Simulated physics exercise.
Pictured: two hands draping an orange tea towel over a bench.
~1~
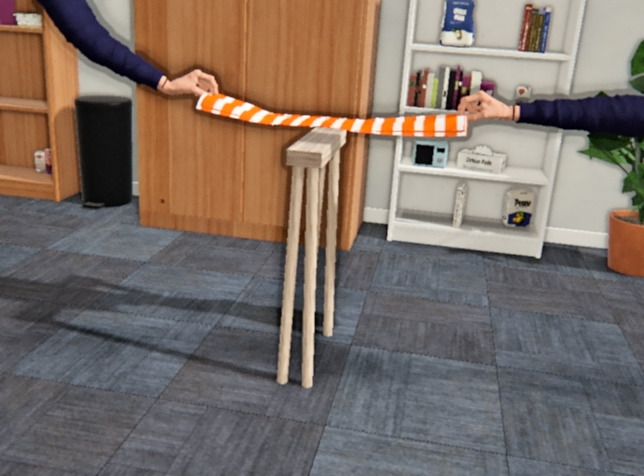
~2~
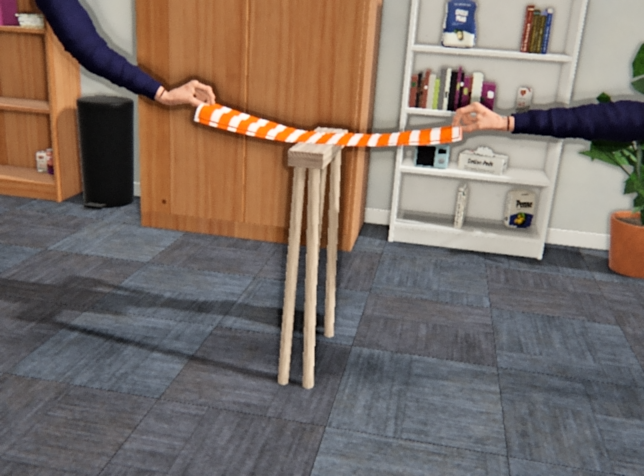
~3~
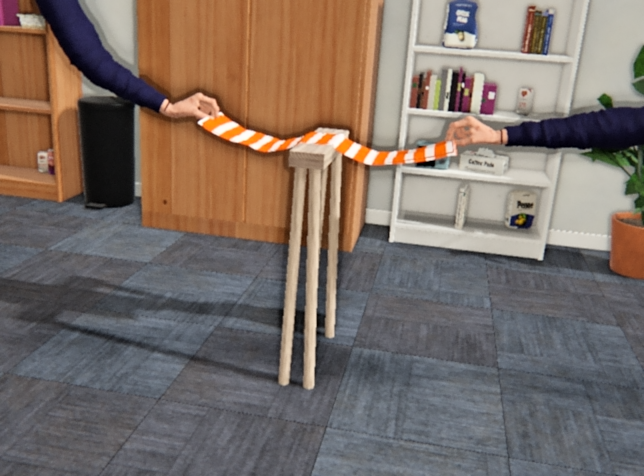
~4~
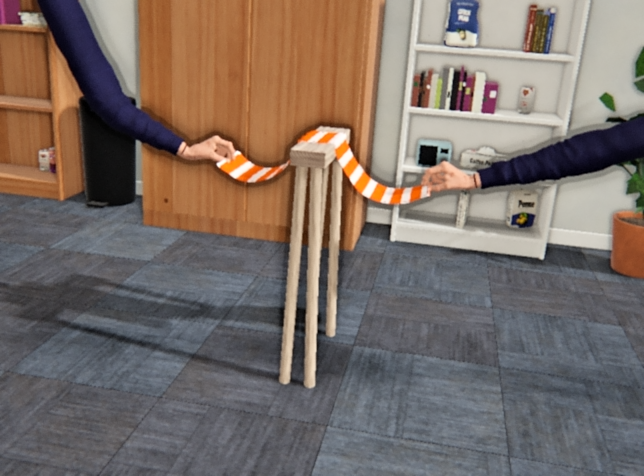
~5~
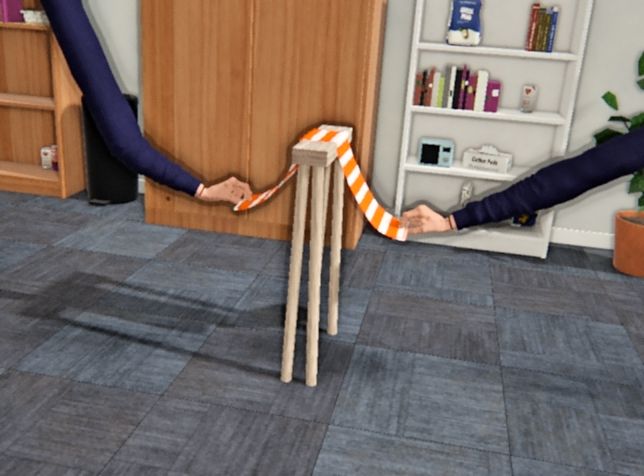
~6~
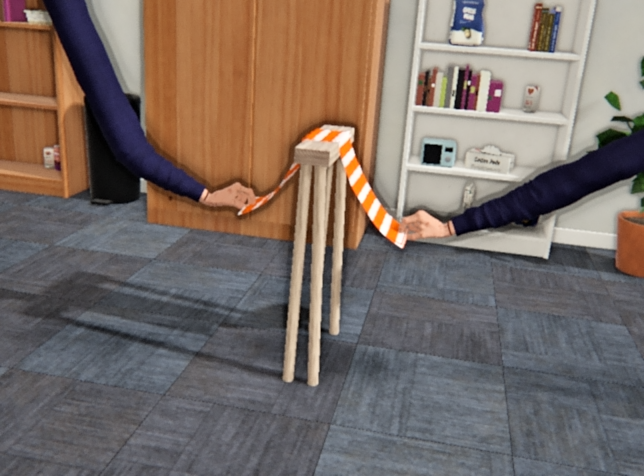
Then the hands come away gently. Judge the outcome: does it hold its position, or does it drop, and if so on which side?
It holds its position.
Then, 0.36 s later than the last view, tea towel hanging on both sides, left end near (315, 238), right end near (328, 253).
Then, 1.00 s later than the last view, tea towel hanging on both sides, left end near (279, 231), right end near (363, 254).
Then, 1.86 s later than the last view, tea towel hanging on both sides, left end near (290, 234), right end near (344, 255).
Finally, tea towel hanging on both sides, left end near (302, 237), right end near (325, 252). The orange tea towel stays on top.
